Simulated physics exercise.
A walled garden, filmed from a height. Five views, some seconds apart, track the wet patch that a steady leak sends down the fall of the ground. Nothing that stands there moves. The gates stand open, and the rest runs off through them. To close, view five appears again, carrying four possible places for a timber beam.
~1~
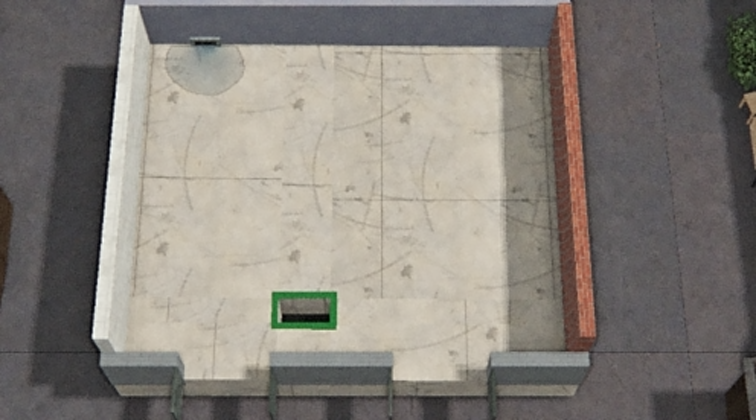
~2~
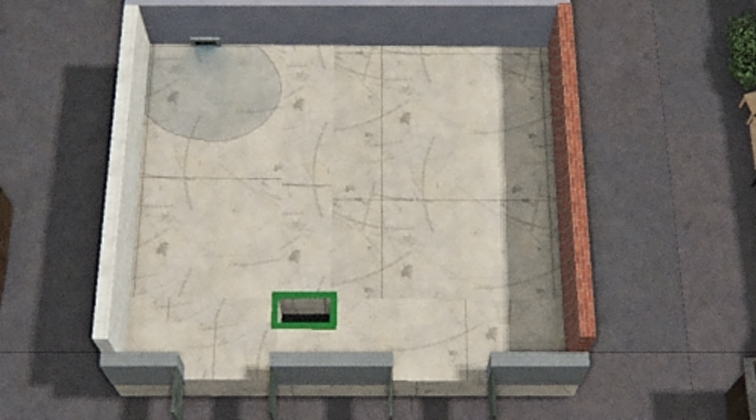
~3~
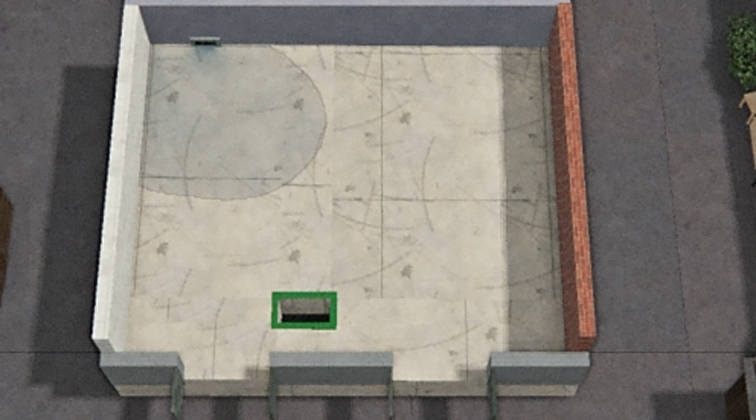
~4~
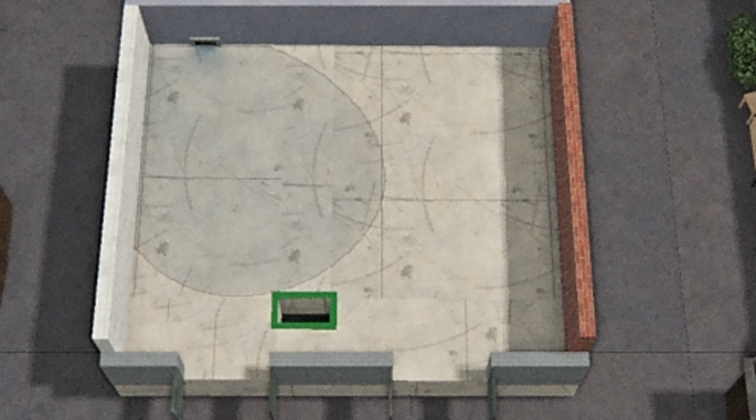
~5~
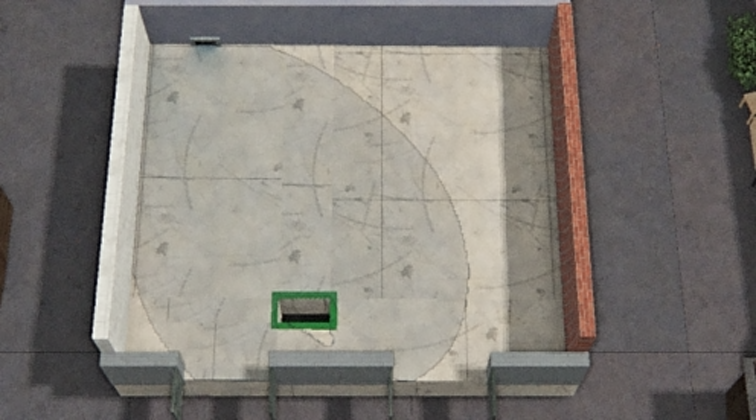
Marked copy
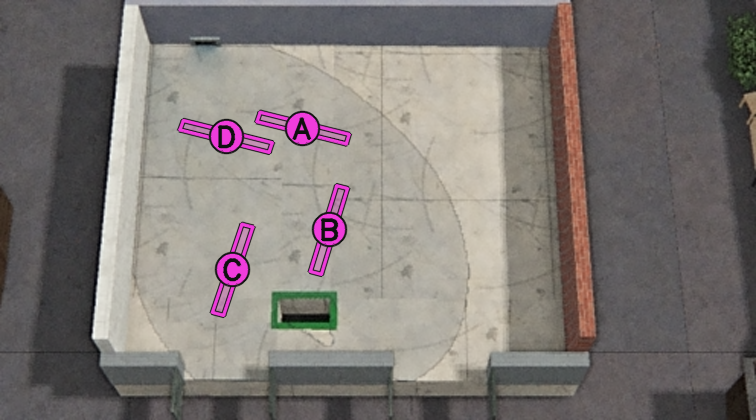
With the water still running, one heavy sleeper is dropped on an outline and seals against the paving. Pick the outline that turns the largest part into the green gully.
Use spot B.
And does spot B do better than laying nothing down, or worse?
It is better.
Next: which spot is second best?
Spot A.
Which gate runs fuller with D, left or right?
The right gate.
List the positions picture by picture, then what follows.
Outfall at (206, 42); green gully at (304, 310); open gate at (440, 367); open gate at (229, 366); water covers 3 % of the ground and shows as far out as (196, 89); green gully still dry.
Water covers 9 % of the ground and shows as far out as (223, 136); green gully still dry.
Water covers 19 % of the ground and shows as far out as (267, 187); green gully still dry.
Water covers 37 % of the ground and shows as far out as (266, 288); green gully still dry.
Water covers 59 % of the ground and shows as far out as (447, 329); green gully taking water.
On the marked copy, A from (258, 116) to (347, 139); B from (315, 272) to (342, 187); C from (218, 313) to (247, 225); D from (181, 125) to (270, 147).
If A is chosen, about 28 % of the stream runs into the green gully, about 71 % out by the gates.
If B is chosen, about 49 % of the stream runs into the green gully, about 50 % out by the gates.
If C is chosen, about 15 % of the stream runs into the green gully, about 84 % out by the gates.
If D is chosen, about 14 % of the stream runs into the green gully, about 86 % out by the gates.
